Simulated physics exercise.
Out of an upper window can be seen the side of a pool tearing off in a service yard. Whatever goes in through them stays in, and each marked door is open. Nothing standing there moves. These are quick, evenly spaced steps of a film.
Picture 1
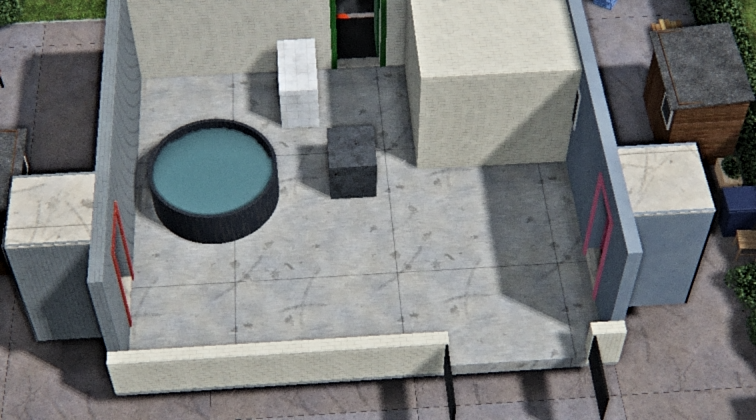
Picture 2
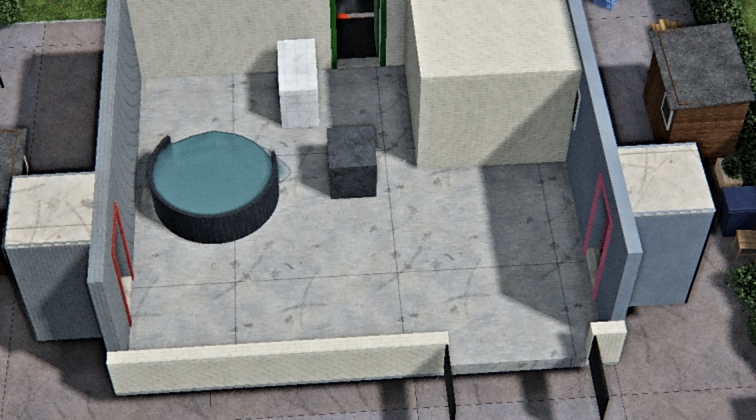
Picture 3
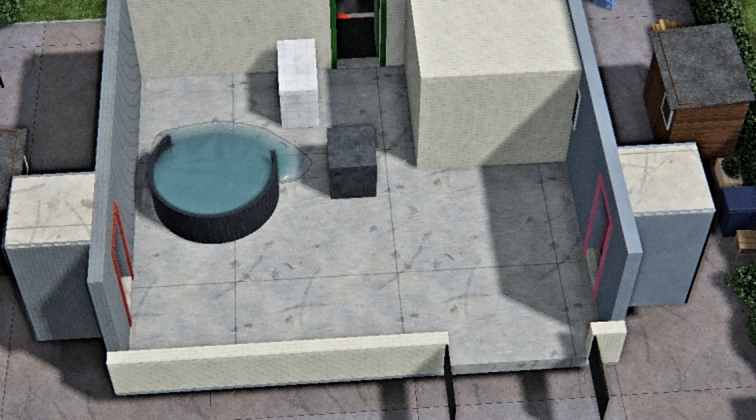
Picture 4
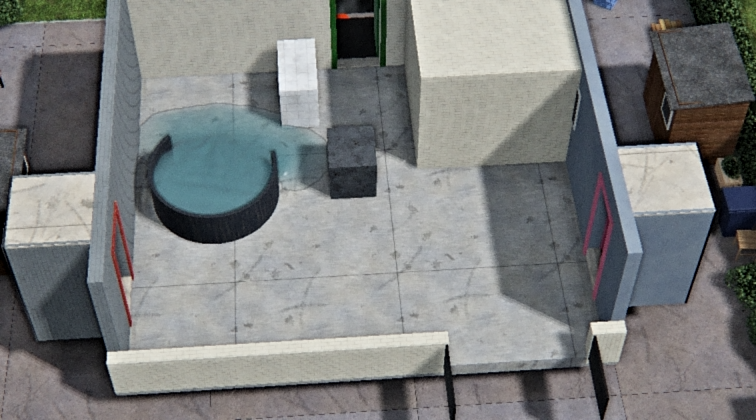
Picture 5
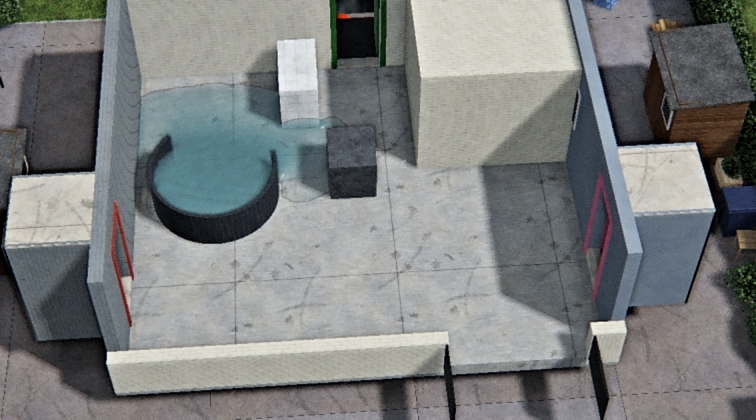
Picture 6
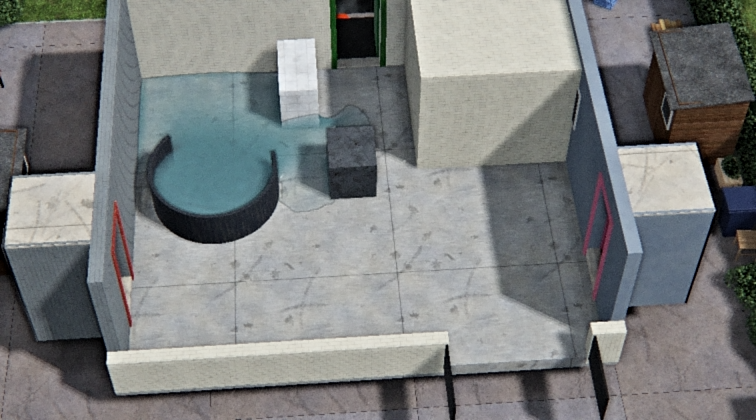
Water pours from the round pool's broken far side and spreads around the nearby blocks.
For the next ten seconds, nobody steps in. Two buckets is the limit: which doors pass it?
The green door counts as over; the red door counts as not over; the pink door counts as not over.
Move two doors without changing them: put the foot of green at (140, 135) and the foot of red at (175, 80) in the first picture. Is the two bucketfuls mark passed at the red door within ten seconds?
Here the red door overshoots the mark.
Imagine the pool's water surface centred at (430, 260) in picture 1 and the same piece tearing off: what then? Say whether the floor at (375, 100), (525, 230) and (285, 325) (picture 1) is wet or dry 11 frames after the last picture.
I'd say swamped for the first, swamped for the second and still dry for the third.
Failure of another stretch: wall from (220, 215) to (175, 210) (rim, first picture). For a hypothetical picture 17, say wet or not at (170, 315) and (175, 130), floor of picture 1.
Well, the first place would be submerged and the second one still bare.
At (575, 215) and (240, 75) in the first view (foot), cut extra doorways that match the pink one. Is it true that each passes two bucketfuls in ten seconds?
Results, in sequence: Doesn't reach it and gets past it.
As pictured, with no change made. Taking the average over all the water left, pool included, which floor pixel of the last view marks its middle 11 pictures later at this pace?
I'd say around (243, 132).
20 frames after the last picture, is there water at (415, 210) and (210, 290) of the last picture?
In that order: Wet, dry.
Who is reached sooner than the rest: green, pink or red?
That's the green-painted one.
A moment on, water covers 25 % of the floor; the green door wet at the sill, nothing in, the red door not reached, the pink door not reached.
Next, water covers 30 % of the floor; the green door under two buckets in, the red door not reached, the pink door not reached.
Then, water covers 40 % of the floor; the green door over two buckets in, the red door not reached, the pink door not reached.
Later, water covers 80 % of the floor; the green door far over two buckets in, the red door wet at the sill, nothing in, the pink door not reached.
In the end, water covers 85 % of the floor; the green door far over two buckets in, the red door wet at the sill, nothing in, the pink door wet at the sill, nothing in.
